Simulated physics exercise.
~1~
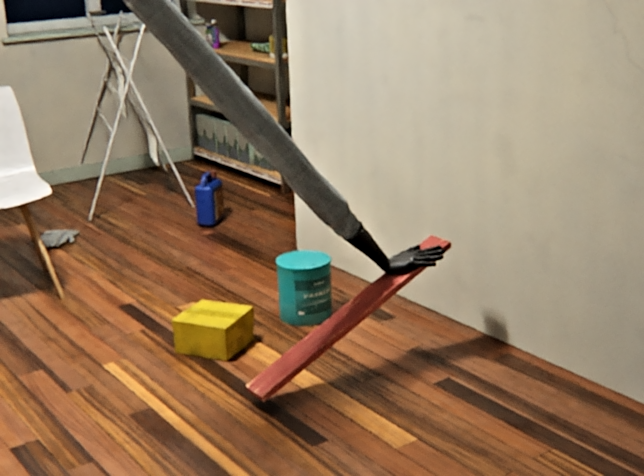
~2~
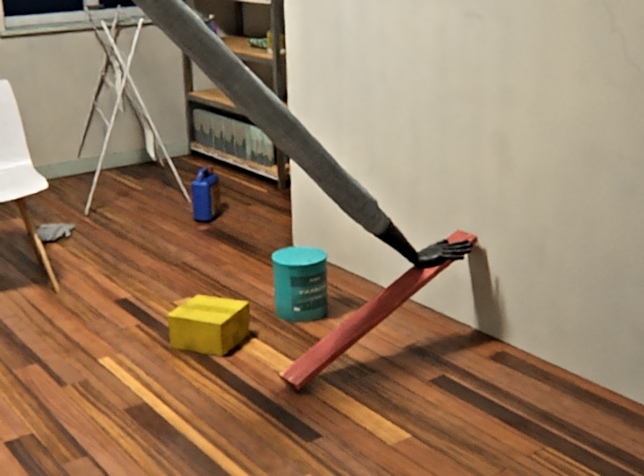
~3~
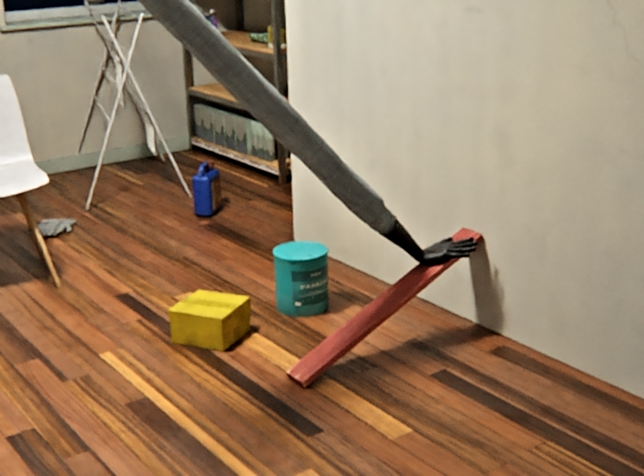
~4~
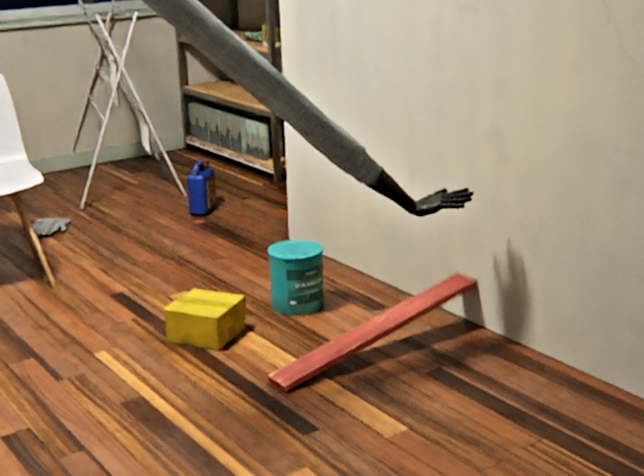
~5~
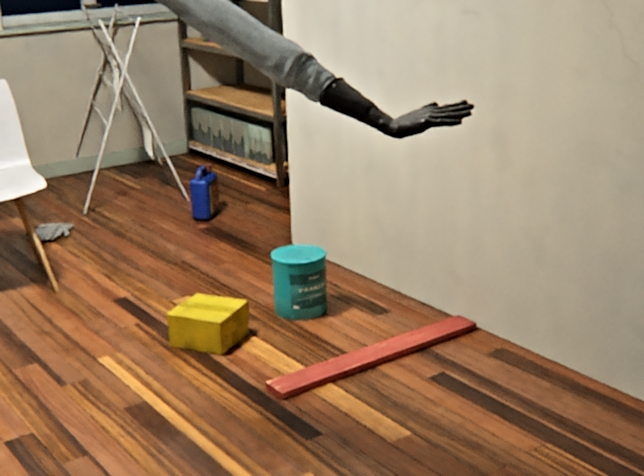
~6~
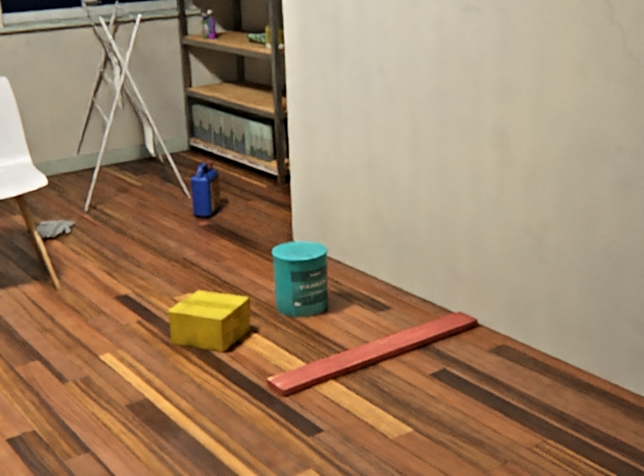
Gloved hand leaning a red plank against a wall and letting go, the plank sliding down to lie flat on the floor.
